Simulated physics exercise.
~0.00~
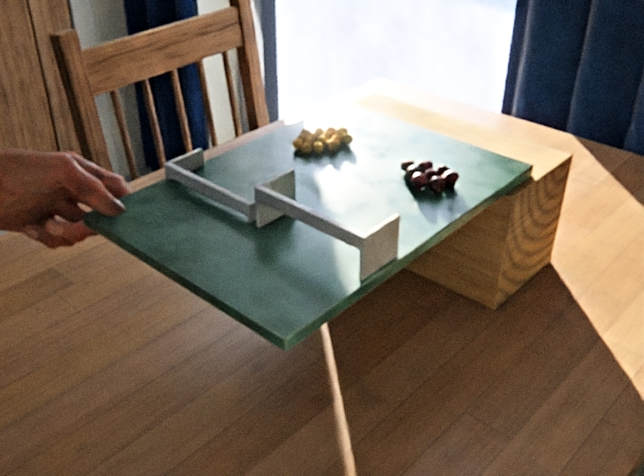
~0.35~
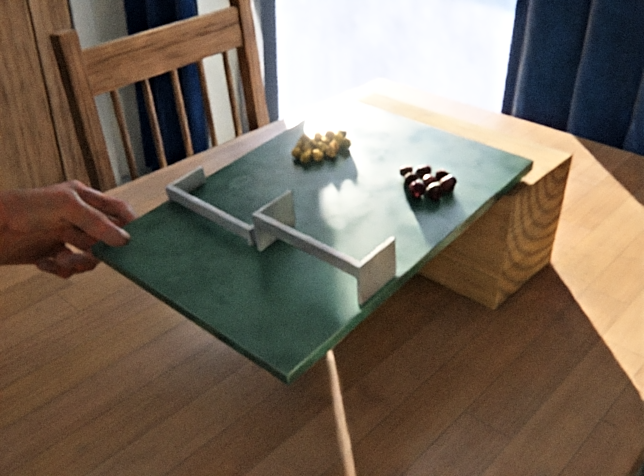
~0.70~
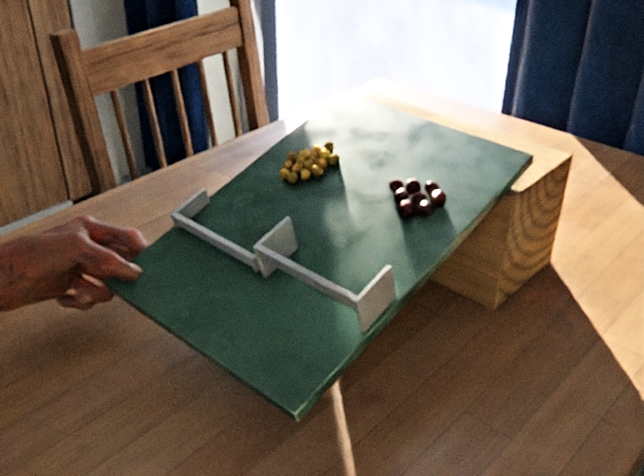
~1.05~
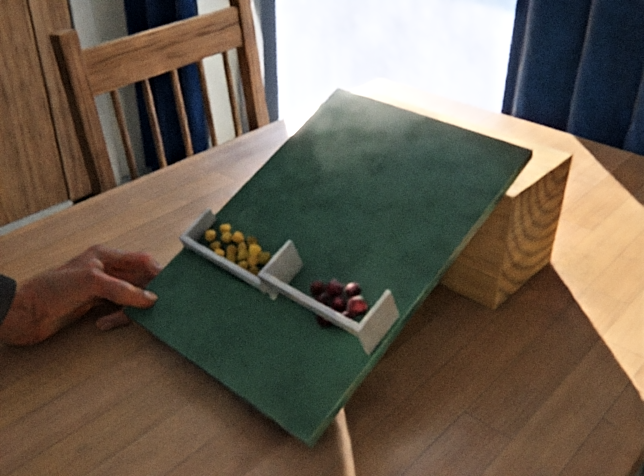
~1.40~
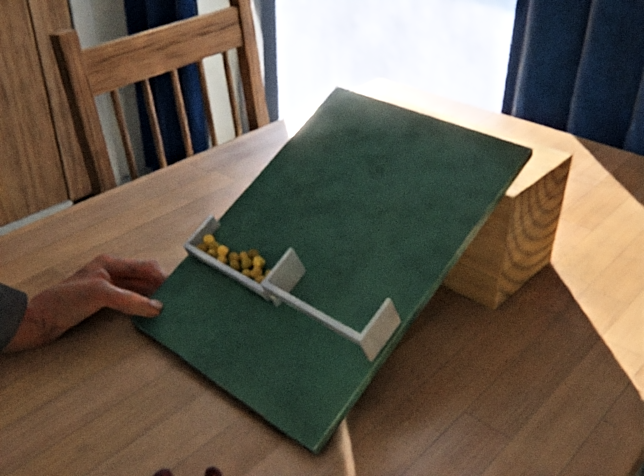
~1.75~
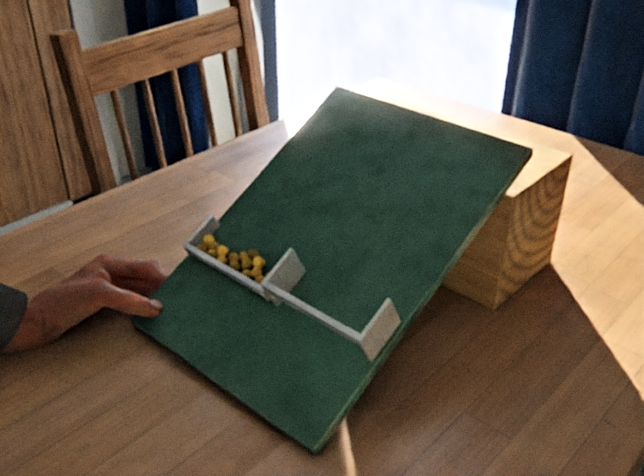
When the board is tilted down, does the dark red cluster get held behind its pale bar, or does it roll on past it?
The dark red cluster rolls on past its bar and leaves the board, while the yellow cluster ends up gathered behind the other bar.
At a wooden table by a bright window, a hand lowered the left end of a green board propped on a block, and two small clusters rolled down it; the dark red one slipped past its pale bar and out of view, while the yellow one stayed behind the other.
